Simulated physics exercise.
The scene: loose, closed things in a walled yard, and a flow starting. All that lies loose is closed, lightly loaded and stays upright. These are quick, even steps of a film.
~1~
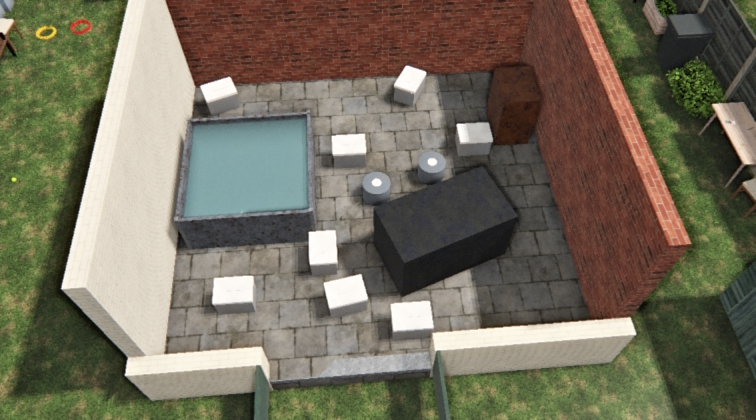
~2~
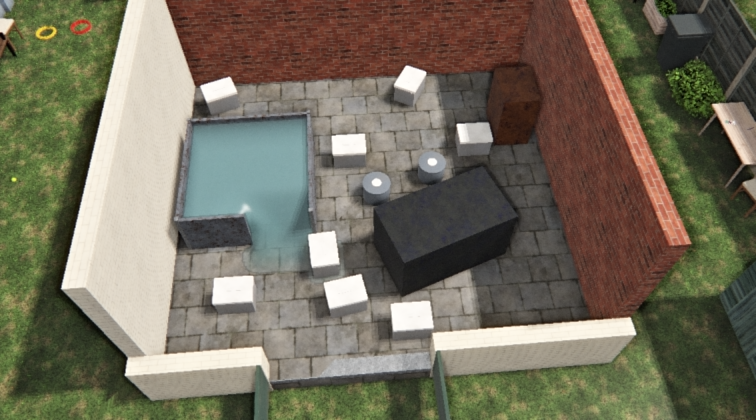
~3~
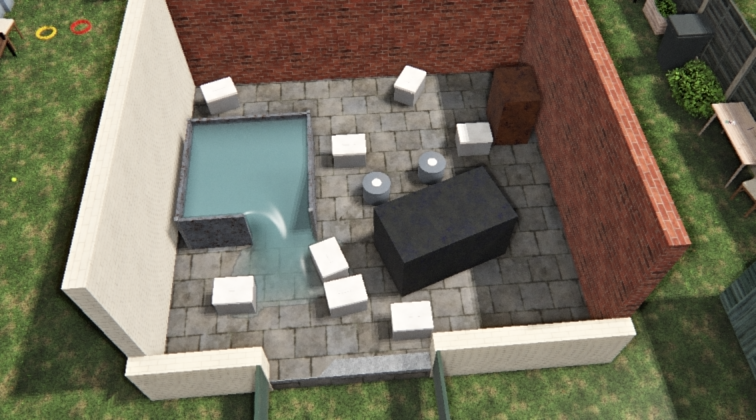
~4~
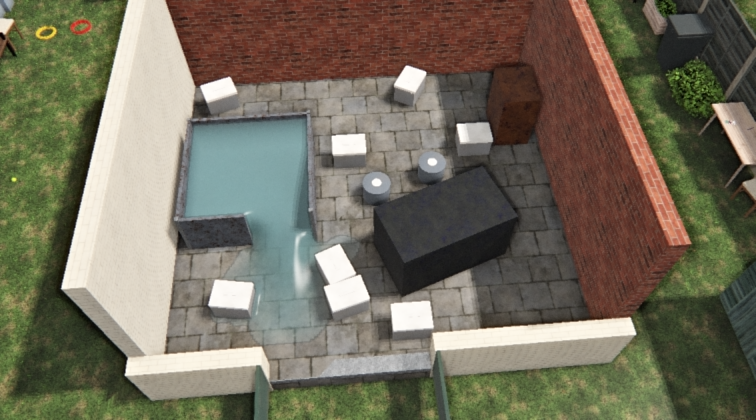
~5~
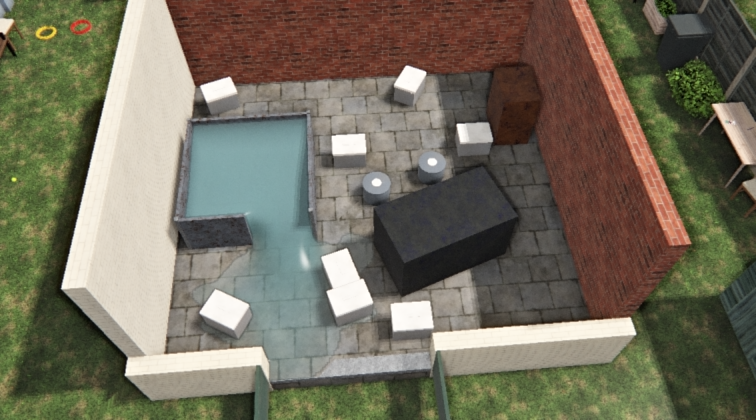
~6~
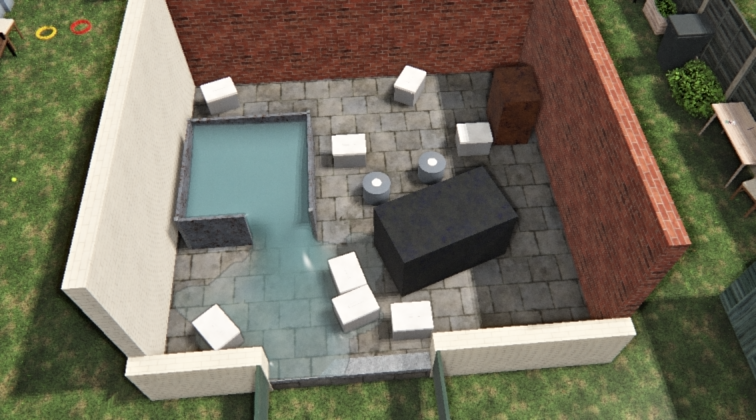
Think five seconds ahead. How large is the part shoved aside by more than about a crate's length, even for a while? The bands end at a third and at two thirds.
Share: Between one and two thirds.
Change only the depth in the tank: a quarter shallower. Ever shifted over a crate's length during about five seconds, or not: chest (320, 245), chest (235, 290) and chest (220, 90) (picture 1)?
As listed: Shifted that much, moved that far, less than that.
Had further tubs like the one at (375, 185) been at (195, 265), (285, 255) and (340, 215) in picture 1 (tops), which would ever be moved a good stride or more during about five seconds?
As listed: Shifted that much, yes, not that far.
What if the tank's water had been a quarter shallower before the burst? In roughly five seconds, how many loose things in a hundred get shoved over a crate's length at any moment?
Roughly 40 per cent.
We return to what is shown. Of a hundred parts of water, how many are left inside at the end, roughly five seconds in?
I make it 52 per cent.
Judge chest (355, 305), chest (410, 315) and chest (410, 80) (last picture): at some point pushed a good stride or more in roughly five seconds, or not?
In turn: Yes, yes, never so far.
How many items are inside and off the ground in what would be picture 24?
That makes 1.
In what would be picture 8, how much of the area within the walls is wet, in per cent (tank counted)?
About 30 per cent.
A moment on, 3 of 10 are well off their spots; 1 afloat.
Next, 4 of 10 are well off their spots; 1 afloat.
Later, 3 of 10 are well off their spots; 1 afloat.
In the end, 4 of 10 are well off their spots, and 4 have been at some point; 1 afloat.
